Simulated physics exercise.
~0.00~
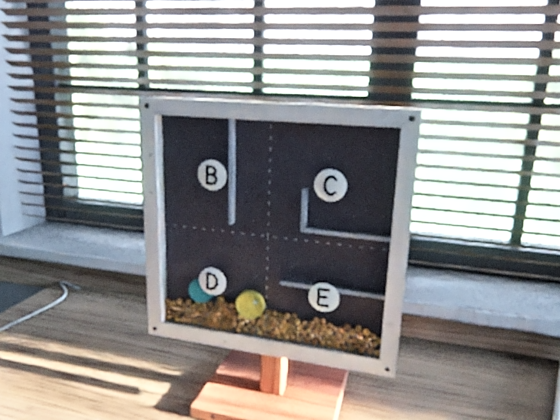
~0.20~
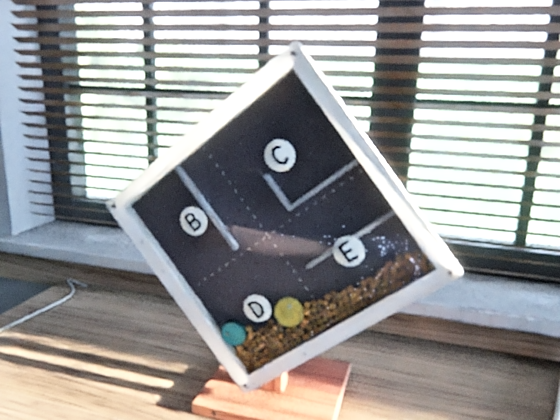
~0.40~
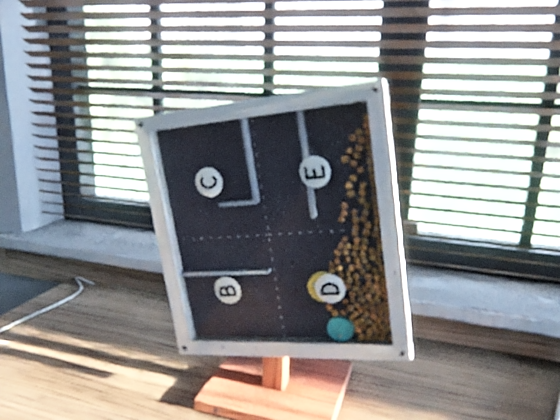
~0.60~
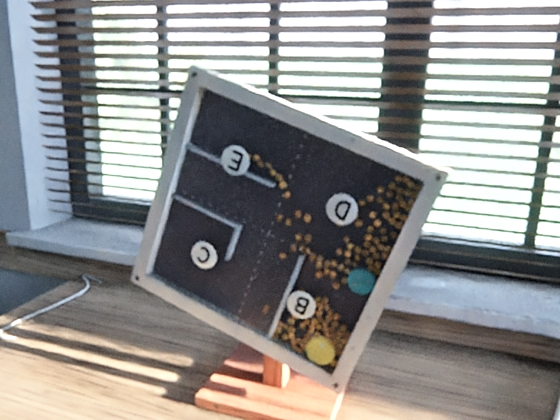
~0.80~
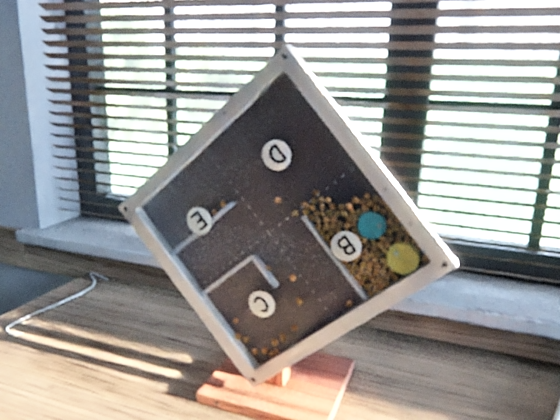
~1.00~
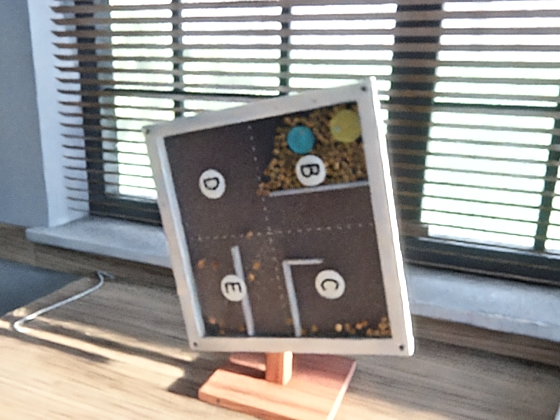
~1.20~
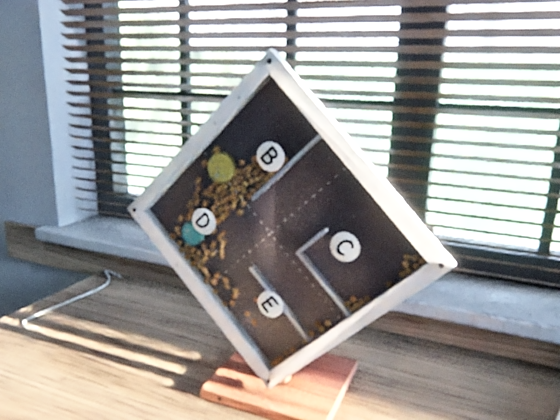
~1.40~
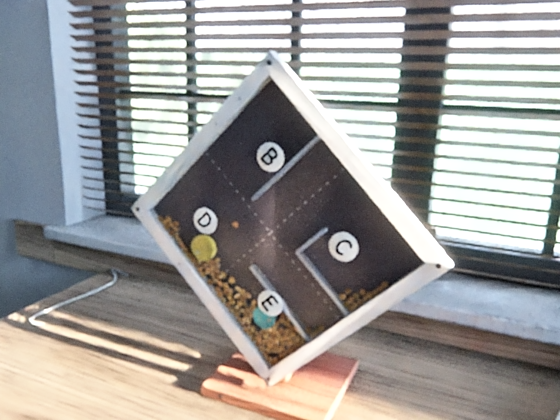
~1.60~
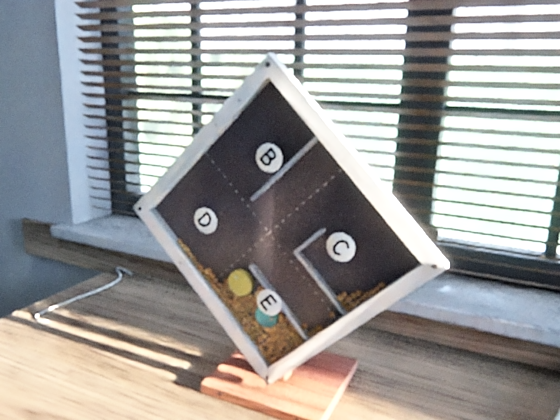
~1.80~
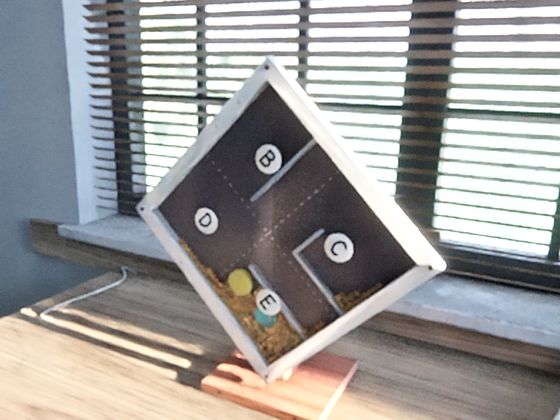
A square case of wooden beads turns anticlockwise, and both discs settle beside E.
